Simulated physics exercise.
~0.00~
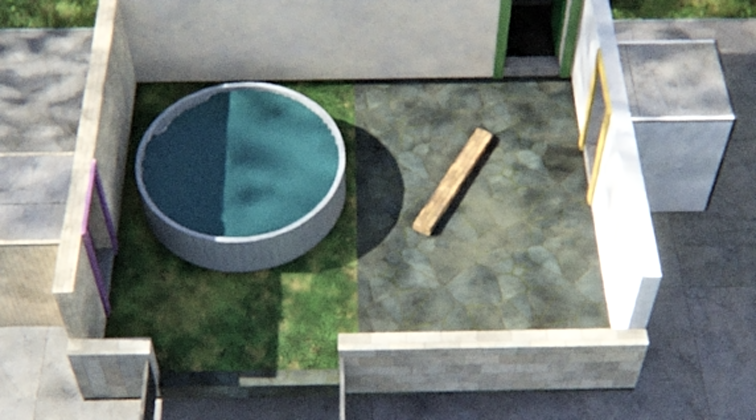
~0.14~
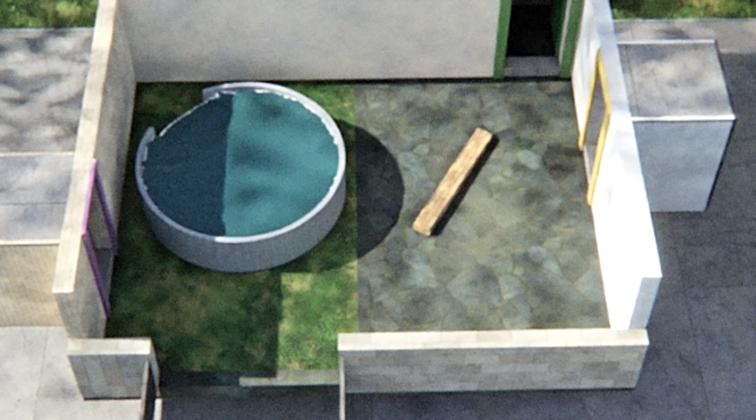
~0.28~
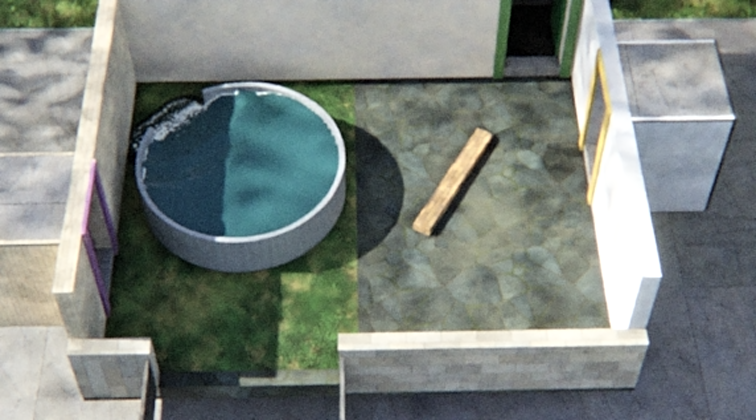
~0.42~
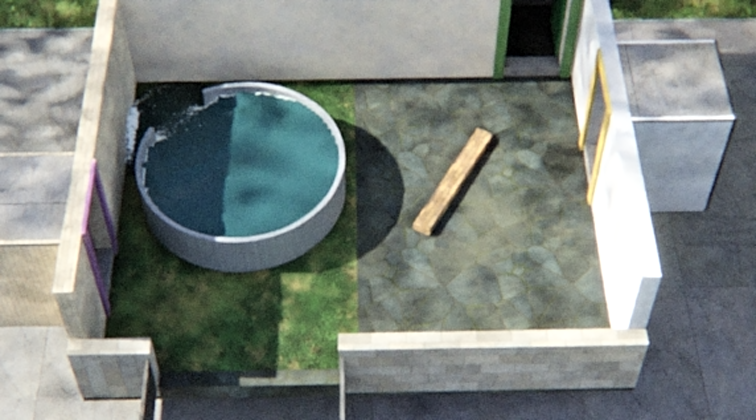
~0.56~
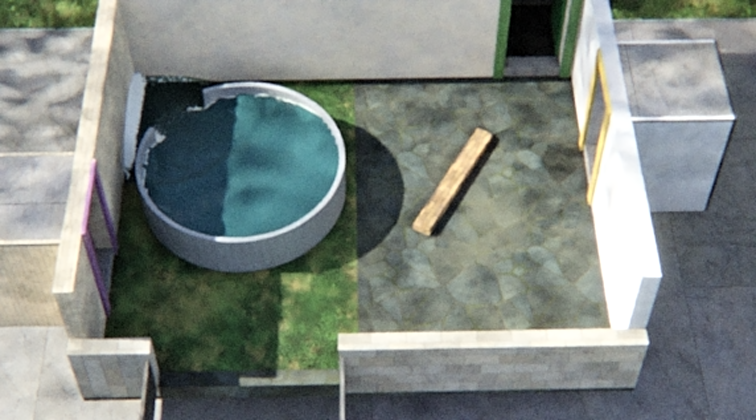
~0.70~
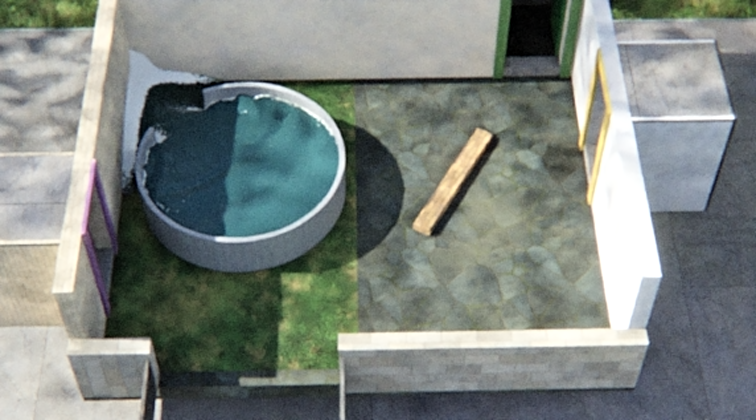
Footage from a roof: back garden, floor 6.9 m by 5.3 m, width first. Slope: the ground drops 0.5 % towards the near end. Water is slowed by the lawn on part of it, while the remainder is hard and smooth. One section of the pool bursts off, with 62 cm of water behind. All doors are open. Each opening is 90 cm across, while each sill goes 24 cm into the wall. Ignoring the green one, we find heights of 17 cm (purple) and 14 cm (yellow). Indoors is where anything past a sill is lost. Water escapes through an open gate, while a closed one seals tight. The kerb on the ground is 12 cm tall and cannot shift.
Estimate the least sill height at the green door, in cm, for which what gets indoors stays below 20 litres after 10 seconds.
Close to 12.5 cm is just enough.
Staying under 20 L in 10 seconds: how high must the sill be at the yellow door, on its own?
Yellow would need about 6.5 cm on its own.
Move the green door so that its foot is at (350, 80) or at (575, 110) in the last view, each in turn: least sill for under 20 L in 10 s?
In turn: About 9.0 cm, about 17 cm.
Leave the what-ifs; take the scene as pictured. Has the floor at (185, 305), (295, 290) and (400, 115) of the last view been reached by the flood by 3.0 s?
Soaked; untouched; soaked.
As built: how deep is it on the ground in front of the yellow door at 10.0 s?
Some 7.5 cm.
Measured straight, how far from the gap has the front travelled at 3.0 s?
About 5.2 metres out.
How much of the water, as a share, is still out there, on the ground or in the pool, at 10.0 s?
Water still present: Approx. 92 %.
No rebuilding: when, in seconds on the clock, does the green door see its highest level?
Approximately 5.5 s.
After 1.4 s water covers 10 % of the floor, deepest (58 cm) near (137, 85); it has not reached the green door.
After 3.0 s water covers 35 % of the floor, deepest (42 cm) near (134, 110); it has not reached the green door.
After 10.0 s water covers 95 % of the floor, deepest (20 cm) near (130, 137); 10 cm at the green door, 1 litre in over its 19 cm sill.
At the green door as built, the water arrived by 3.3 s and peaked near 18 cm at 5.6 s.
Run again over the same 10 s with other heights there, 35 litres in over 11 cm, 10 litres over 14.5 cm. The limit of 20 litres is kept from about 12.5 cm up.
